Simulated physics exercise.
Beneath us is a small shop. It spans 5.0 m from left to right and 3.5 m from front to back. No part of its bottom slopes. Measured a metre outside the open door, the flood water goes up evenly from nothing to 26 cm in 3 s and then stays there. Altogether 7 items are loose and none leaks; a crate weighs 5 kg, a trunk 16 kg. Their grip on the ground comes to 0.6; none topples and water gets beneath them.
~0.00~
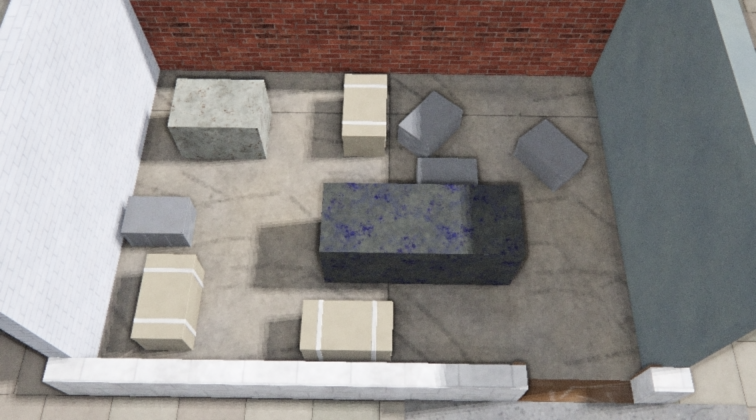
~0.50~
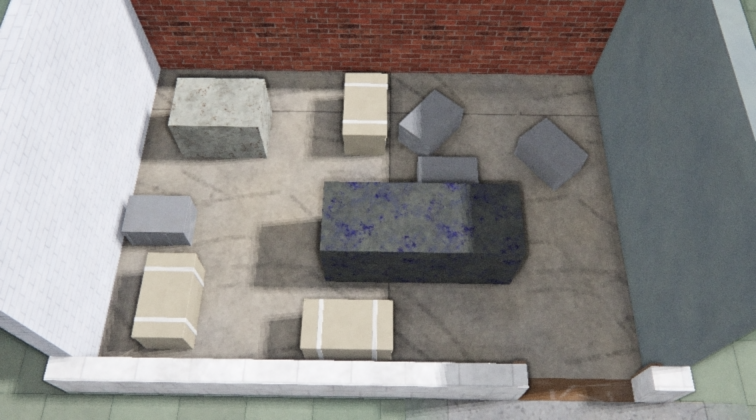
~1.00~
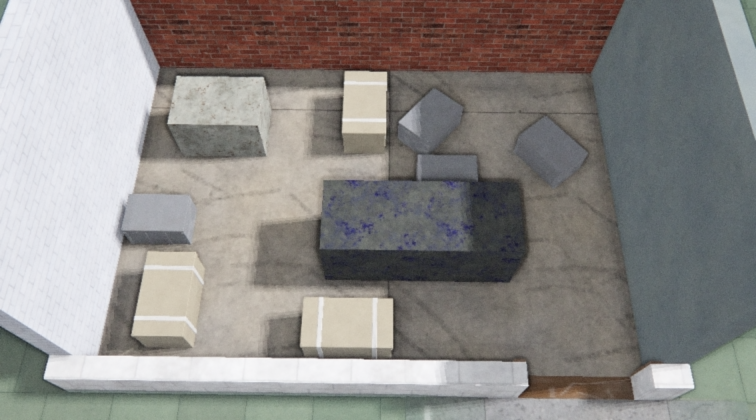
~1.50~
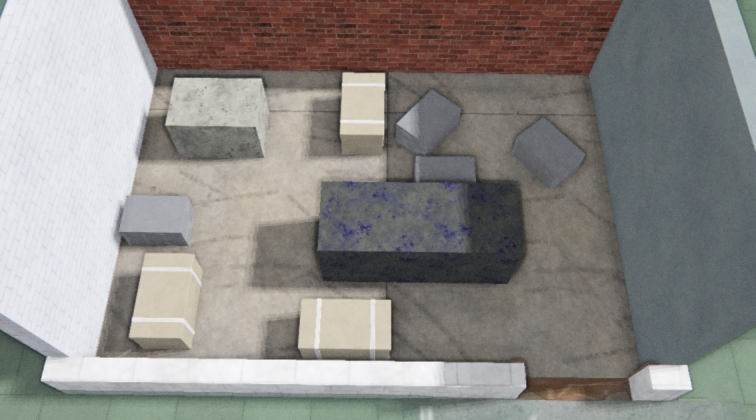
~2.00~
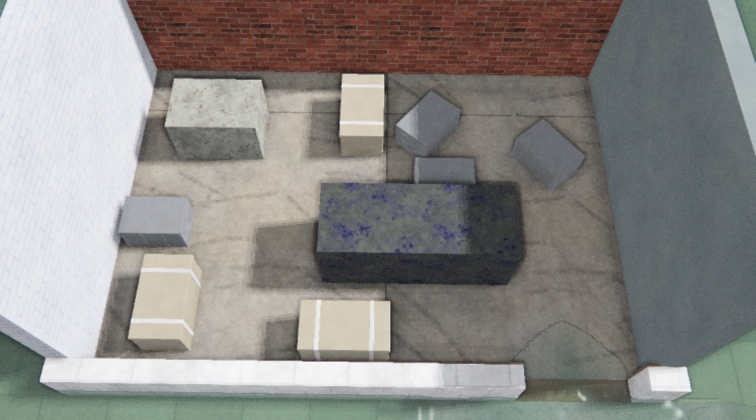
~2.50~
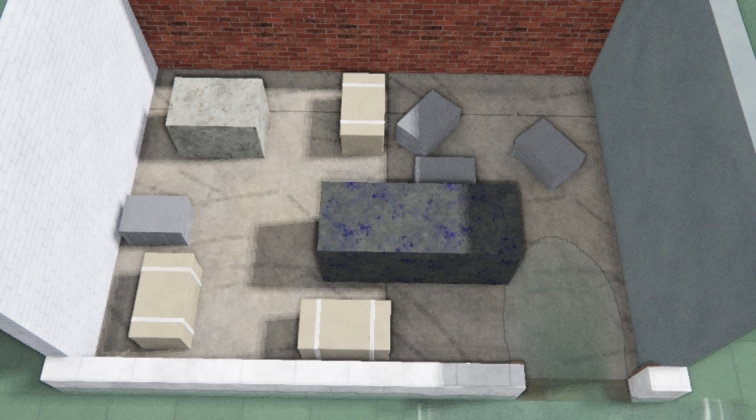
In a small walled shop with a brick back wall, greenish water spread over the paving outside, then slid through the doorway at lower right and across a patch of floor, while the boxes stayed still.
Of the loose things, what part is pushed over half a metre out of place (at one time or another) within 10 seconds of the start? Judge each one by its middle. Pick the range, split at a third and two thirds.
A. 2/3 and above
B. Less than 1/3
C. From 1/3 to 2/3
Answer: C.
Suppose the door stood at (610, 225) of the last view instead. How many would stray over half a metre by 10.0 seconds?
So the tally would be 5.
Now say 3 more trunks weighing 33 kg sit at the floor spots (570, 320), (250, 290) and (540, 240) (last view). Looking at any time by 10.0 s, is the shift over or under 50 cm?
In that order: More, under, more.
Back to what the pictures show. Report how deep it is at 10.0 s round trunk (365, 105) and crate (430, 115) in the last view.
Roughly 8 and 4 cm.
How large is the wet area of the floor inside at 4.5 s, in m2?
About 6.5 m2.
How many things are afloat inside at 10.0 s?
7 at that moment.
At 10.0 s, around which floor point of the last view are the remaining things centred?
Roughly at (283, 235).
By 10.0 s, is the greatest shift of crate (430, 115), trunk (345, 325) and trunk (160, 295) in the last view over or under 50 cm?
First farther, then not as far, then not as far.
After 3.5 s 0 of 7 are over 50 cm from their spots; 0 afloat.
After 4.5 s 1 of 7 are over 50 cm from their spots; 1 afloat.
After 7.0 s 3 of 7 are over 50 cm from their spots; 2 afloat.
After 10.0 s 3 of 7 are over 50 cm from their spots, and 3 have been at some point; 7 afloat.
